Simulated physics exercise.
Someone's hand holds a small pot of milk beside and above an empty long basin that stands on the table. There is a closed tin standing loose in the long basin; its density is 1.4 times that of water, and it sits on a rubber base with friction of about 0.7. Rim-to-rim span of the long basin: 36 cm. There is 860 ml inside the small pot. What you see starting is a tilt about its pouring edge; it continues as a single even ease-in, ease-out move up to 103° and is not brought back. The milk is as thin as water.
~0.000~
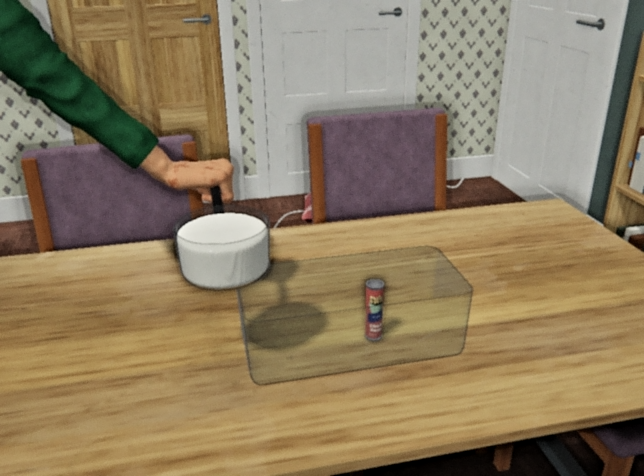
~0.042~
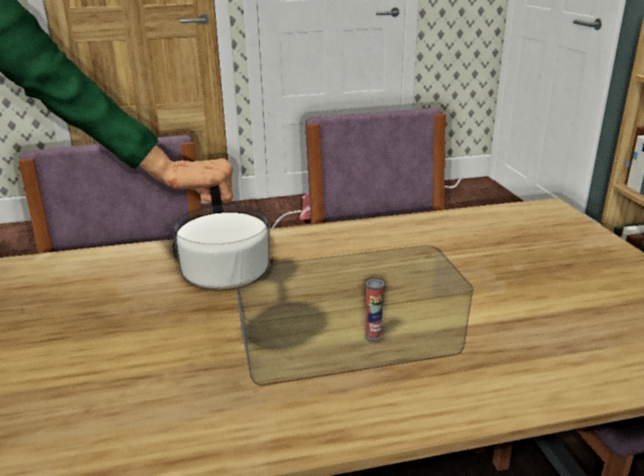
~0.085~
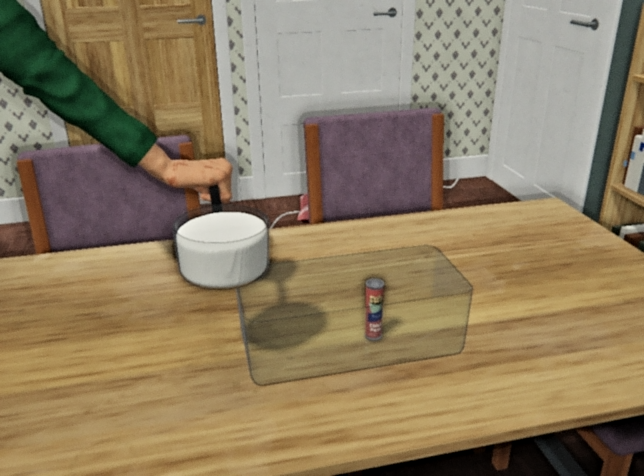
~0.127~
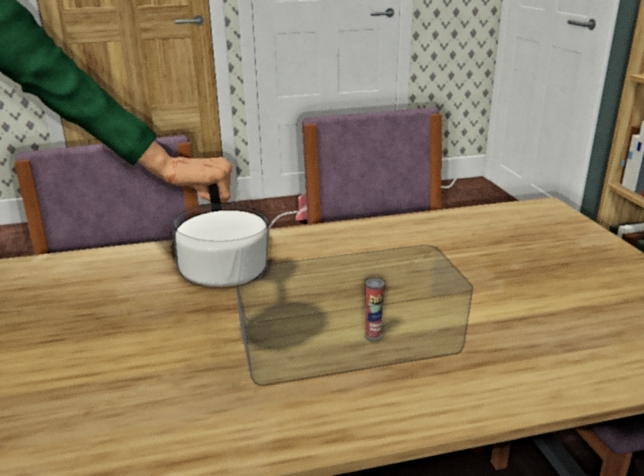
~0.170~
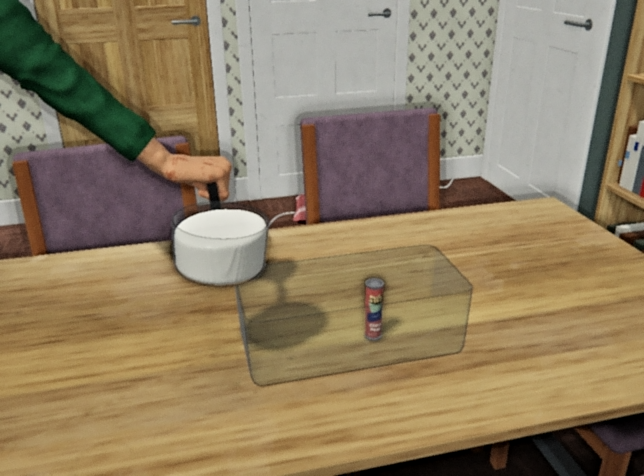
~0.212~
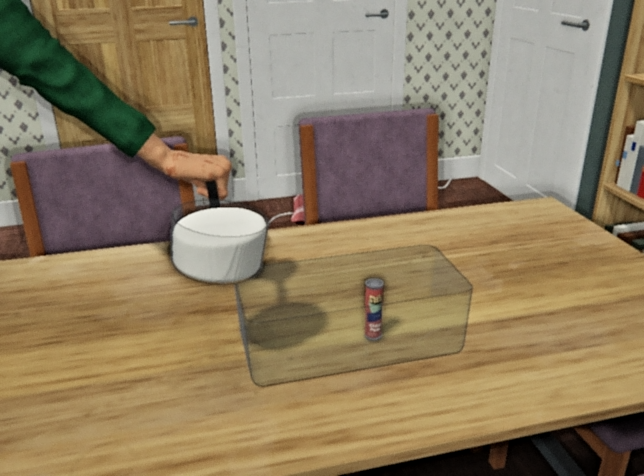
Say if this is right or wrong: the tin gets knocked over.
Wrong, it stays standing.
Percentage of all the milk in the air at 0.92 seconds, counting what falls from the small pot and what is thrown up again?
Near 22 percent.
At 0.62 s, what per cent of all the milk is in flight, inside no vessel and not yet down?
Roughly 30 percent.
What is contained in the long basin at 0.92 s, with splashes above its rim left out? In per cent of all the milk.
Around 66 in a hundred.
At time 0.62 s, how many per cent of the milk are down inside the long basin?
I'd estimate some 6 percent of the liquid.
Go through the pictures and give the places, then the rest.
It leans 0°; its right rim is at (268, 220); the milk meets the walls at (177, 234) and (266, 225); the long basin's rim runs from (240, 295) to (454, 268); the tin's top is at (375, 286), in the first frame.
It leans 0°; its right rim is at (268, 220); the milk meets the walls at (176, 235) and (266, 225), in the second frame.
It leans 2°; its right rim is at (268, 220); the milk meets the walls at (176, 234) and (266, 223), in the third frame.
It leans 4°; its right rim is at (268, 220); the milk meets the walls at (176, 233) and (265, 222), in the fourth frame.
It leans 6°; its right rim is at (268, 220); the milk meets the walls at (174, 232) and (265, 220), in the fifth frame.
It leans 10°; its right rim is at (267, 221); the milk meets the walls at (173, 229) and (265, 219), in the sixth frame.
By 0.62 s the tilt is 64° and 65 per cent is still to pour; the tin stands where it began.
By 0.92 s the tilt is 98° and 13 per cent is still to pour; the tin stands where it began.
By 1.23 s the tilt is 103° and 1 per cent is still to pour; the tin stands where it began.
By 1.57 s the tilt is 103° and 0 per cent is still to pour; the tin stands where it began.
At rest the tin stands where it began.
